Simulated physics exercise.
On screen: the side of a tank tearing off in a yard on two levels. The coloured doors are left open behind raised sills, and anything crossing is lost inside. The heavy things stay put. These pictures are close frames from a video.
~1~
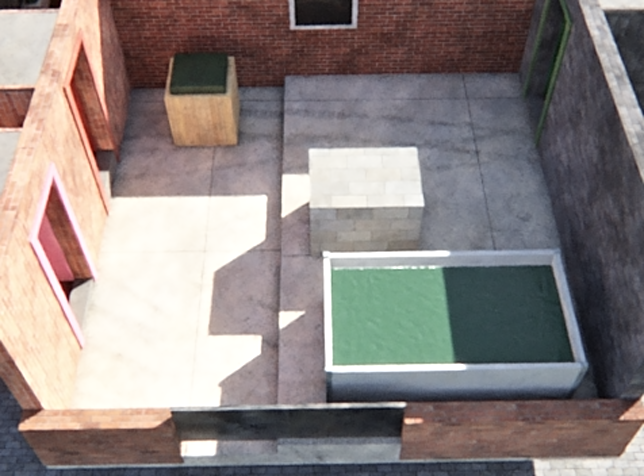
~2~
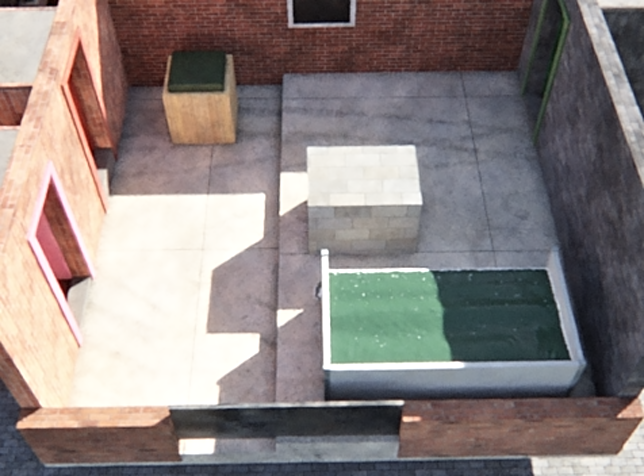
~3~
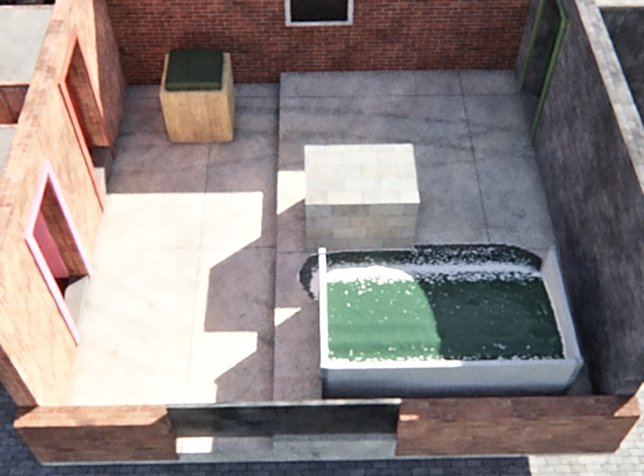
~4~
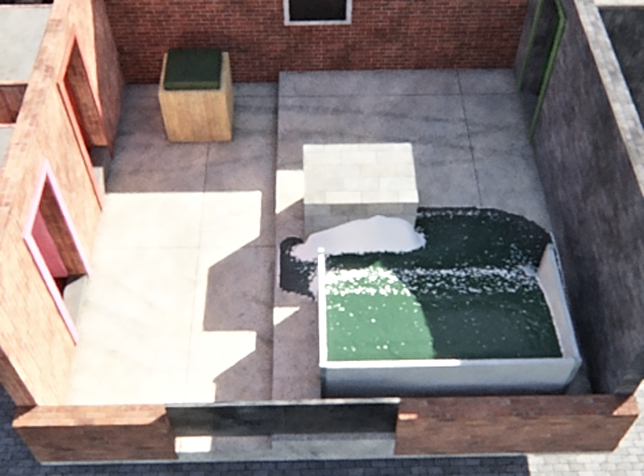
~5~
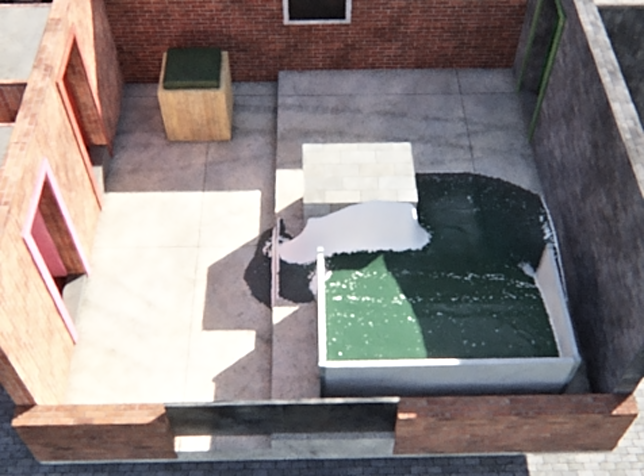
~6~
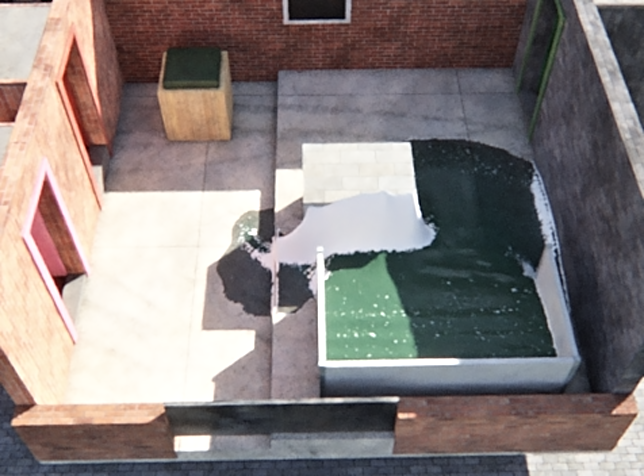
A walled brick yard with a paved floor on two levels is seen from high above, the view almost still. A white-rimmed tank of green water sits at the lower right, with a pale block behind it, a green-topped wooden box at the upper left, and a pink-framed opening at left. The tank's far side gives way, and dark, foam-flecked water spreads backward around the block and leftward across the step onto the sunlit paving.
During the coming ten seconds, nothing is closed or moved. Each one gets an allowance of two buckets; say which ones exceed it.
In order: The pink door is swamped; the green door is swamped; the red door is not swamped.
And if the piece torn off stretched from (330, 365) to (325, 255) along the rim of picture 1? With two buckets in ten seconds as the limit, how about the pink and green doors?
Note - pink door: Above threshold; green door: Below threshold.
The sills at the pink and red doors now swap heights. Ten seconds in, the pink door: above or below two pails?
Record - pink: Does not overflow.
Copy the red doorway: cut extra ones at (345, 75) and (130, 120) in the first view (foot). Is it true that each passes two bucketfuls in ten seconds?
First falls short, then falls short.
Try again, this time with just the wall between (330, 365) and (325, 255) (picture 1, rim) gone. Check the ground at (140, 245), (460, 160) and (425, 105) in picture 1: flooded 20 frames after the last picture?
In turn: Swamped, untouched, untouched.
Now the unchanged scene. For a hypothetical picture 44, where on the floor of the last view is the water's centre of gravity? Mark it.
Roughly (312, 212) in the last picture.
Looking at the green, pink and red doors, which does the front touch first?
The green-painted one.
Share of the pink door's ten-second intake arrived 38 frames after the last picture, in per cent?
It comes to around 60 percent of the ten-second total.
A moment on, water covers 55 % of the floor; the pink door not reached, the green door wet at the sill, nothing in, the red door not reached.
Next, water covers 75 % of the floor; the pink door over two buckets in, the green door under two buckets in, the red door wet at the sill, nothing in.
Then, water covers 85 % of the floor; the pink door over two buckets in, the green door over two buckets in, the red door wet at the sill, nothing in.
Later, water covers 95 % of the floor; the pink door over two buckets in, the green door far over two buckets in, the red door wet at the sill, nothing in.
In the end, water covers 95 % of the floor; the pink door far over two buckets in, the green door far over two buckets in, the red door wet at the sill, nothing in.
